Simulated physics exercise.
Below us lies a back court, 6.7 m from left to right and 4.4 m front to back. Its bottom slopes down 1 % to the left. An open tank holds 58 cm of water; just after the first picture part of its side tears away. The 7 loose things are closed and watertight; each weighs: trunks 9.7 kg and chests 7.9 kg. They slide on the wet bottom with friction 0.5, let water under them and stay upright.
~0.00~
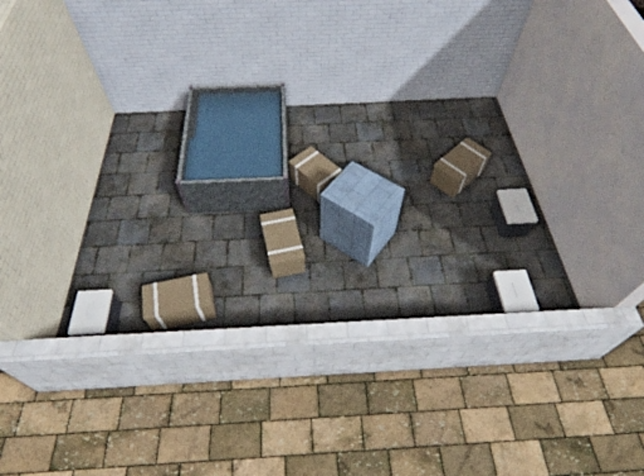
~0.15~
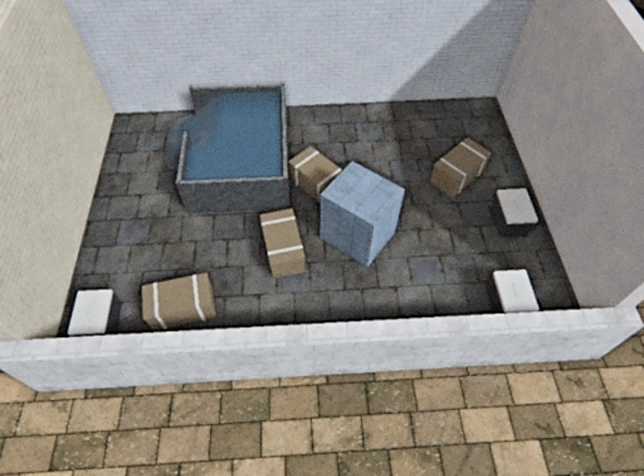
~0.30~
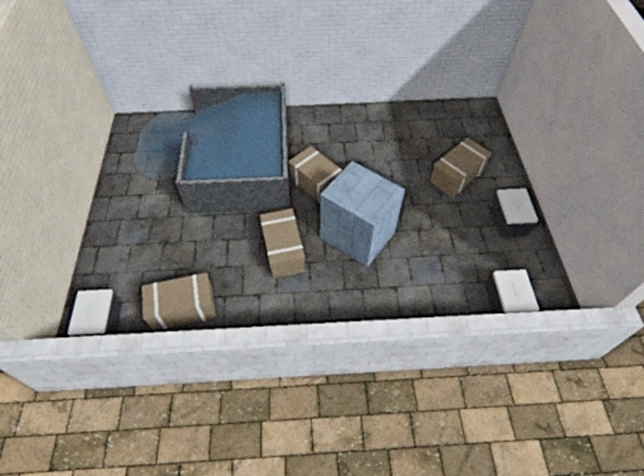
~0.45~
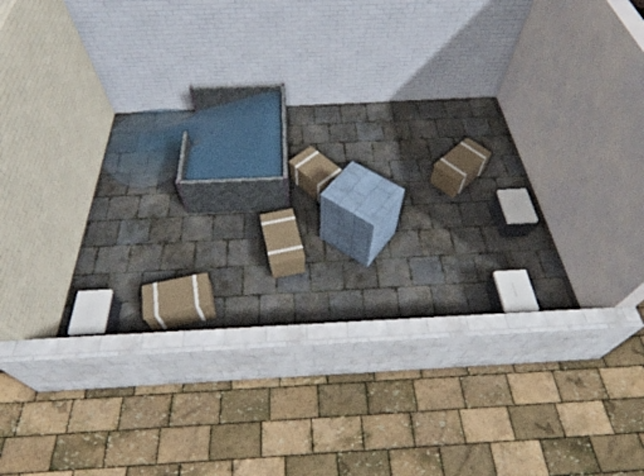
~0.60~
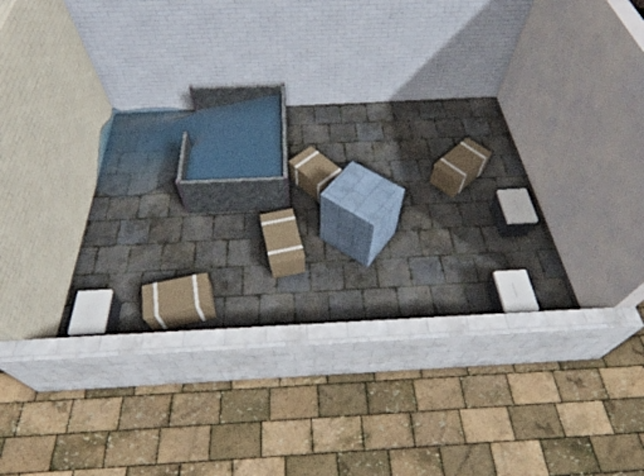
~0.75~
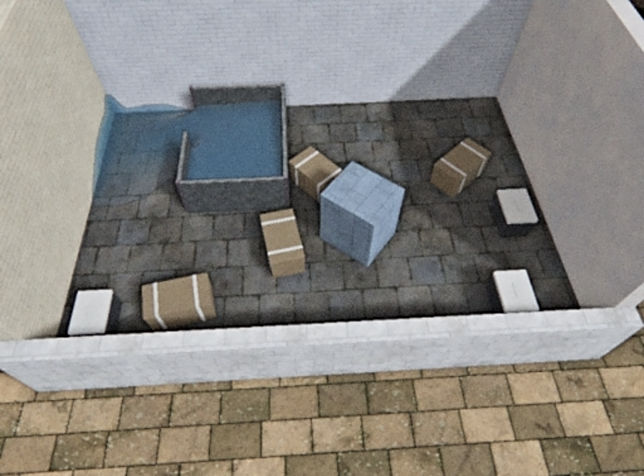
A walled courtyard with a dark paved floor is seen from high above its low front wall, with tan paving outside. A grey open tank of blue water stands at the back left, with four brown boxes strapped in white, a larger pale blue block near the middle and three white-topped boxes near the corners and right wall. Part of the tank's left side gives way and water pours out leftward, spreading over the floor to the left wall, while the boxes and the view stay still.
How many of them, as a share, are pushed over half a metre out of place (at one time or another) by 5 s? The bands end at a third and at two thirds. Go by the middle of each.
That comes to not even a third.
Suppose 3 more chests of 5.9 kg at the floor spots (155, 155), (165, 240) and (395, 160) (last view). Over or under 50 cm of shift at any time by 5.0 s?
In that order: Over, more, under.
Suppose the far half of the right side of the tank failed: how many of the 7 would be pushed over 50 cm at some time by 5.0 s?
Then 3.
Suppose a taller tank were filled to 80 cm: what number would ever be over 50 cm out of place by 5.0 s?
In that case 3 of them.
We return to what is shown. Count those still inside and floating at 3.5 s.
At that moment 2.
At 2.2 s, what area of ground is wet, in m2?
About 9.0 m2.
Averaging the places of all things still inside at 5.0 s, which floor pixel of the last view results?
At about (397, 242).
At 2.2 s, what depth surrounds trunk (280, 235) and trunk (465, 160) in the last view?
Roughly 0 and 0 cm.
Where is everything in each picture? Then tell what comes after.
The first frame shows a trunk at (318, 168) rests on the ground; a chest at (90, 311), on the bottom; 2.6 m2 under water; 0 of 7 have shifted.
The second frame shows a trunk at (318, 168), on the bottom; a chest at (90, 311), on the bottom; 3.1 m2 under water; 0 of 7 have shifted.
The third frame shows a trunk at (318, 168) rests on the ground; a chest at (90, 311) rests on the ground; water covers 3.9 m2; 0 of 7 have shifted.
The fourth frame shows a trunk at (318, 168) rests on the ground; a chest at (90, 311) rests on the ground; water covers 4.7 m2; 0 of 7 have shifted.
The fifth frame shows a trunk at (318, 168) rests on the ground; a chest at (90, 311), on the bottom; 5.0 m2 under water; 0 of 7 have shifted.
The sixth frame shows a trunk at (318, 168), on the bottom; a chest at (90, 311), on the bottom; water covers 5.1 m2; 0 of 7 have shifted.
After 1.1 s 0 of 7 are over 50 cm from their spots; 0 afloat.
After 2.2 s 0 of 7 are over 50 cm from their spots; 0 afloat.
After 3.5 s 1 of 7 are over 50 cm from their spots; 2 afloat.
After 5.0 s 2 of 7 are over 50 cm from their spots, and 2 have been at some point; 2 afloat.
